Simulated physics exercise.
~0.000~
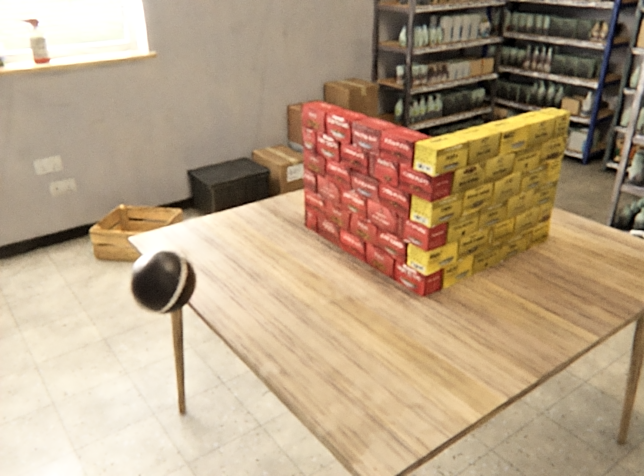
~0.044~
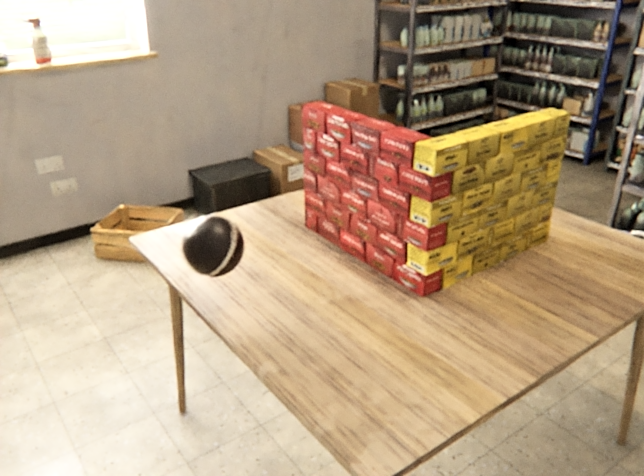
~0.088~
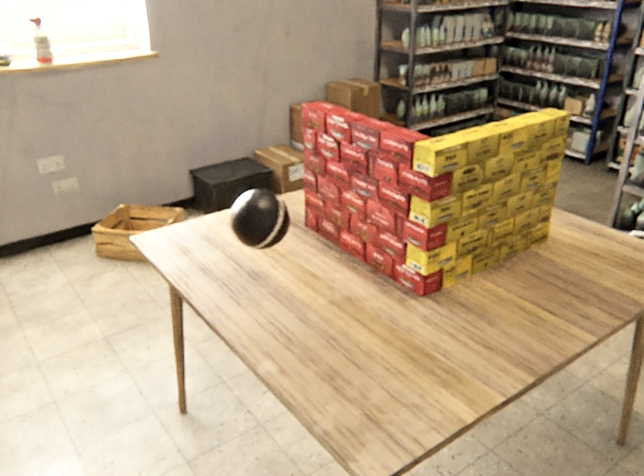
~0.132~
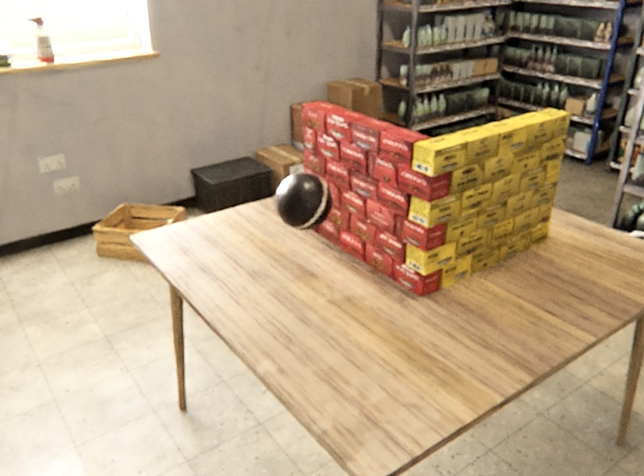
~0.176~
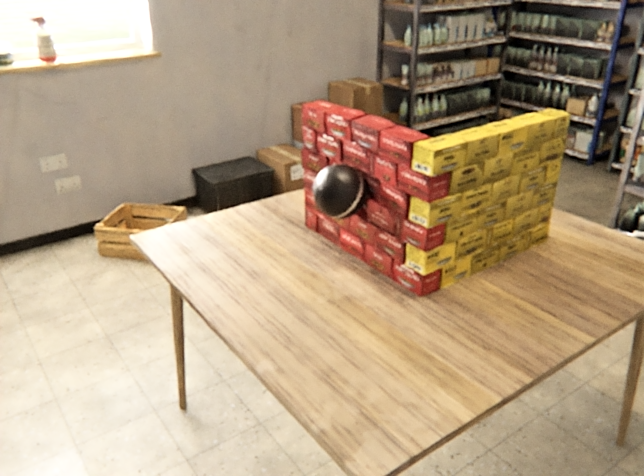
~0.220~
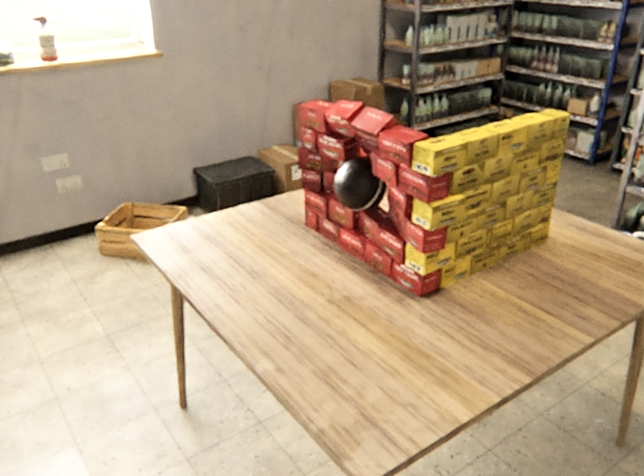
In the video, a dark ball flies rightward over a wooden table toward a corner wall of stacked red and yellow packets, then strikes the red wing and pushes into it, shoving packets out of line and tilting several along the top.
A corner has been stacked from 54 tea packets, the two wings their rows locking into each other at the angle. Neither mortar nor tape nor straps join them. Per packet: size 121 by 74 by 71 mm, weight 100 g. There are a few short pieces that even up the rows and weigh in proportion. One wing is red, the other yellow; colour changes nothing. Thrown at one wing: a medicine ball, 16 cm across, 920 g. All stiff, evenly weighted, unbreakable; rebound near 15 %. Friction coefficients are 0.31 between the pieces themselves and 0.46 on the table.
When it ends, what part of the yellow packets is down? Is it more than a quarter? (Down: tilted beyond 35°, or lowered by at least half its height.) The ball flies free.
No.
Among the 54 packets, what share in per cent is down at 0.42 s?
15 %.
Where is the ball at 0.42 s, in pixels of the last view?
(431, 203), more or less.
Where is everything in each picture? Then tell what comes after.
In the first frame (we follow the side turned to the camera; the camera moves round a little), ball (164, 281) 52 cm from contact, 3.6 m/s; top yellow packet (452, 159); top red packet (365, 138); no piece has moved.
The second frame shows ball (214, 246) 38 cm from contact, 3.4 m/s; top yellow packet (452, 159).
The third frame shows ball (260, 220) 24 cm from contact, 3.3 m/s; top yellow packet (451, 159).
The fourth frame shows ball (304, 201) 9 cm from contact, 3.3 m/s; top yellow packet (451, 159).
The fifth frame shows ball (340, 191) after contact, 2.2 m/s; top yellow packet (450, 159); top red packet (364, 137) tipped 5°; steepest lean 5°, the packet at (337, 127); 9 stirred so far.
The sixth frame shows ball (361, 185) after contact, 1.6 m/s; top yellow packet (451, 160); top red packet (367, 138) tipped 35°; 20 stirred so far.
Around 0.42 s, ball still moving; none of the 27 yellow packets down (9 of 54 in all colours); top yellow packet displaced 10 mm; top red packet on its side.
Around 0.78 s, ball still moving; none of the 27 yellow packets down (14 of 54 in all colours); top yellow packet displaced 11 mm; top red packet on its side.
Finally (1.6 s), ball rolling away; none of the 27 yellow packets down (14 of 54 in all colours); top yellow packet displaced 11 mm; top red packet 35 cm lower. That is 0 per cent. Seen by the last camera, middles, top yellow packet near (442, 157), top red packet near (294, 235).
